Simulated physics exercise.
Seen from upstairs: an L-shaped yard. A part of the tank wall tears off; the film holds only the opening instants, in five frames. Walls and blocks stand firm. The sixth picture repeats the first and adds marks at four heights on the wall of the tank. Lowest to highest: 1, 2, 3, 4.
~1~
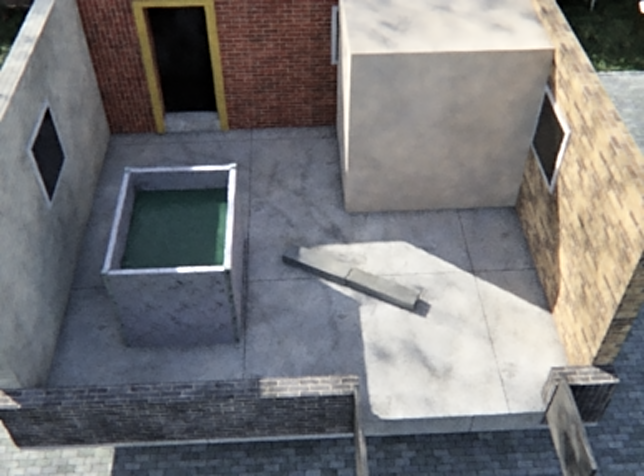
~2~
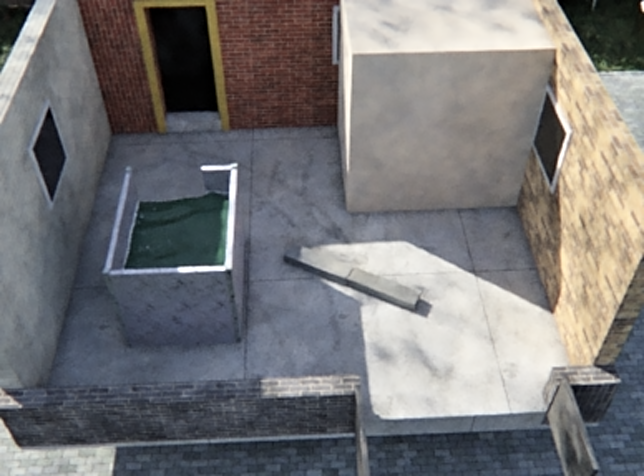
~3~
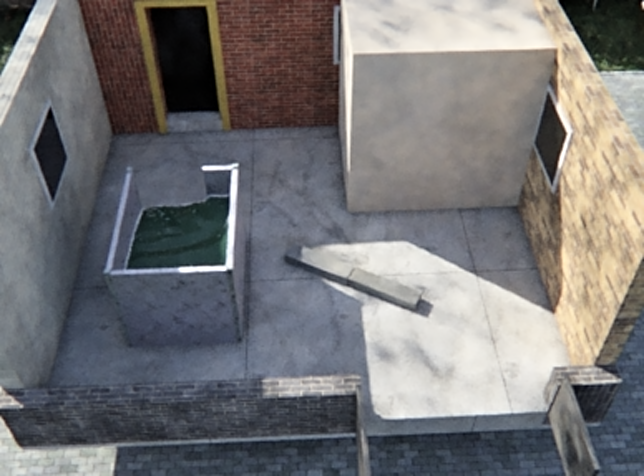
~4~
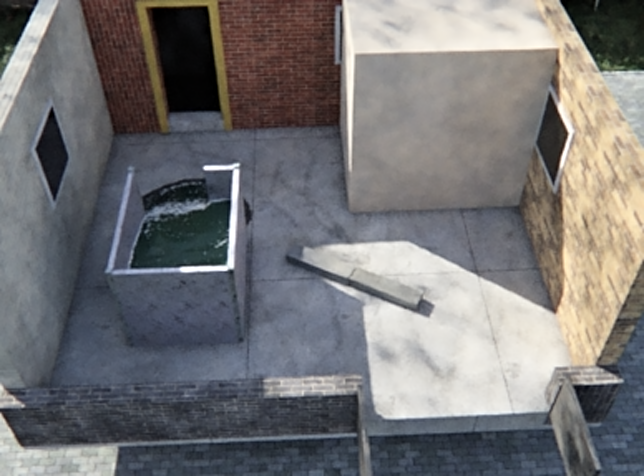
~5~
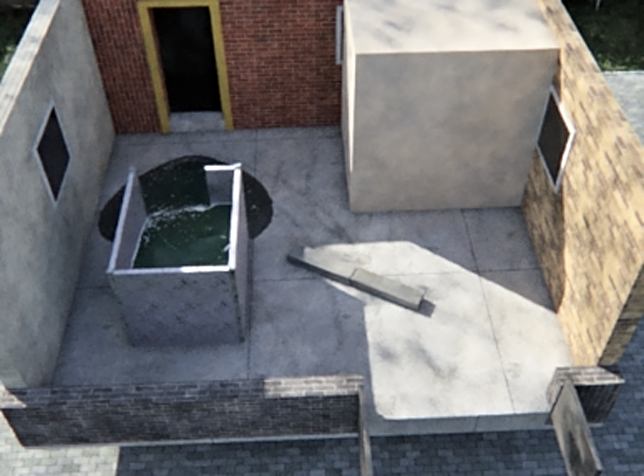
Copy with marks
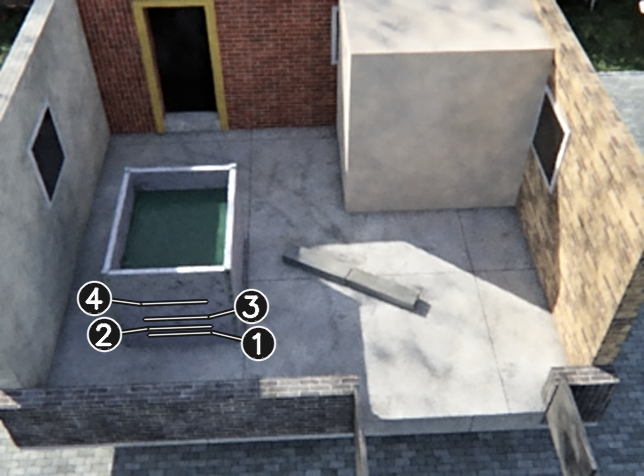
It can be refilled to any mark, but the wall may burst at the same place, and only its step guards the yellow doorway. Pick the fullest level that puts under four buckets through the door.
Choose 3.
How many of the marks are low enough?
Three of the four.
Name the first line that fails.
It is 4.
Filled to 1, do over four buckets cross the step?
No, that is safe.
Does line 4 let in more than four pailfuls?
Yes, that goes wrong.
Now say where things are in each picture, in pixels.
The first picture shows water in the tank at rest, its middle at (178, 235); foot of the yellow doorway at (194, 131); open gate at (456, 368).
In the second picture, water covers 1 % of the ground, its front hidden from here.
In the third picture, water covers 3 % of the ground, its front hidden from here.
In the fourth picture, water covers 7 % of the ground, its front hidden from here.
The fifth picture shows front seen at (261, 218), 13 % of the ground wet.
On the marked copy, 1 at (180, 333); 2 at (179, 327); 3 at (177, 318); 4 at (173, 302); from the bottom up 1, 2, 3, 4.
Choosing 1, nothing gets over.
Choosing 2, nothing gets over.
Choosing 3, a splash gets over, under a bucket.
Choosing 4, about 10 bucketfuls get in.
